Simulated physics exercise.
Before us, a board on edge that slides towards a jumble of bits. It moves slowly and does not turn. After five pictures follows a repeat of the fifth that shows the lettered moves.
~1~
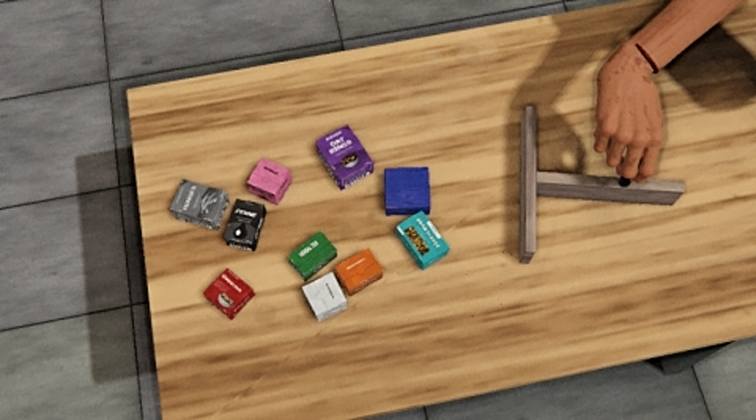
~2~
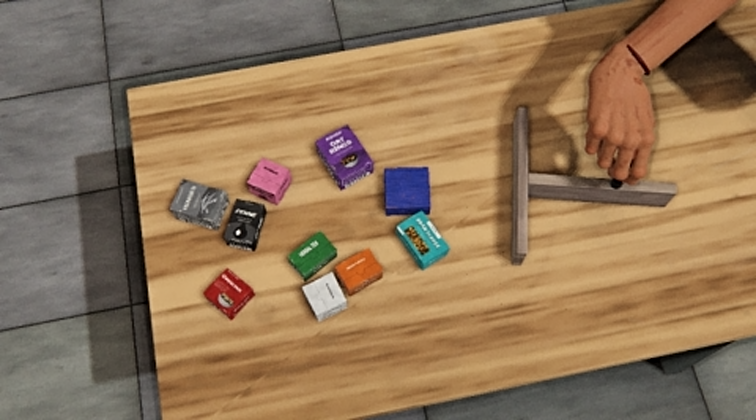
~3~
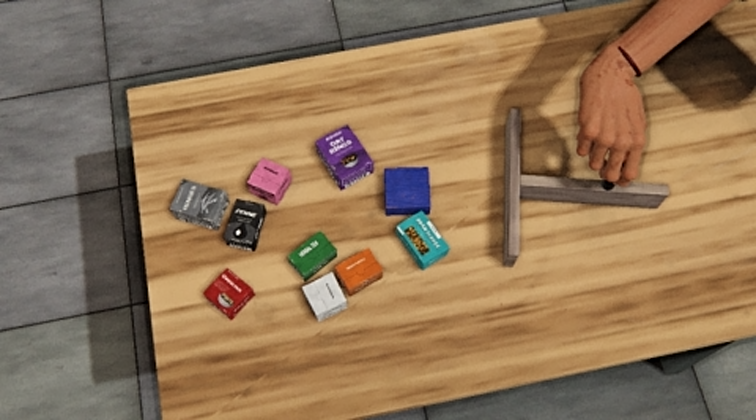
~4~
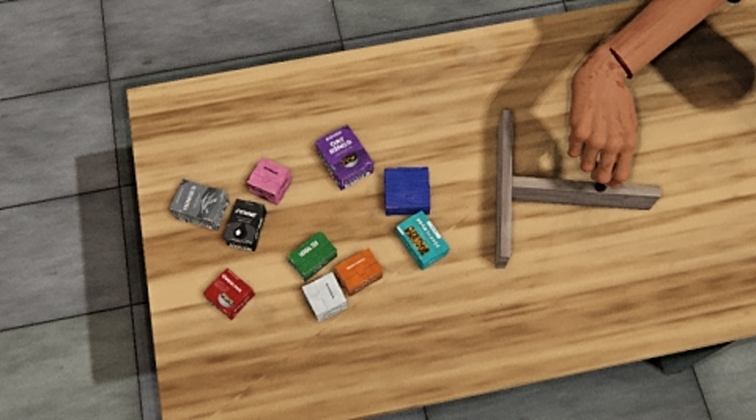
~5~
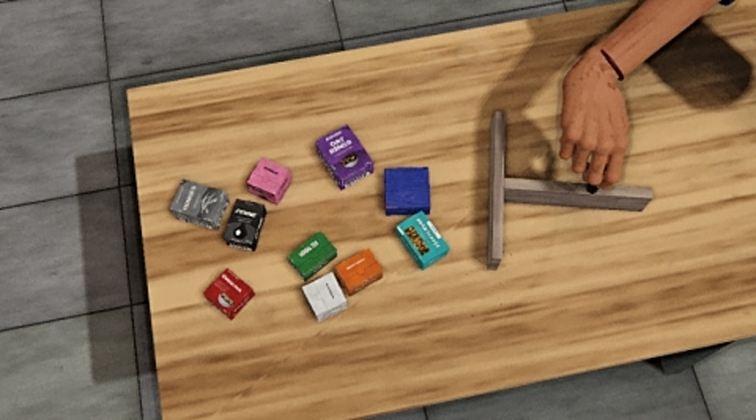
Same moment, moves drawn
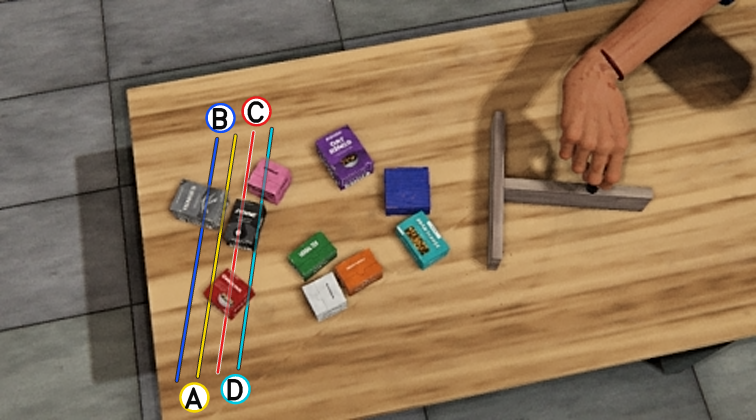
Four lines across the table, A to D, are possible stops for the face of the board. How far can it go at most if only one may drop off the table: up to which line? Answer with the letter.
A.
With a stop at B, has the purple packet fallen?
No.
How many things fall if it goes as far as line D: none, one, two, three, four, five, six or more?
The count is none.
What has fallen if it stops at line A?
The grey box goes over.
On the marked copy, A at (218, 249); B at (198, 253); C at (236, 245); D at (256, 242).
With A. Early on, board (399, 201); white packet (319, 304); purple packet (340, 153).
Further on, board (298, 221); red box (212, 305); white packet (302, 336).
At the end, board (216, 236); grey box over the edge; red box (157, 317); one fallen.
As for the rest, B drops four; C is within the limit but short; D is within the limit but short.
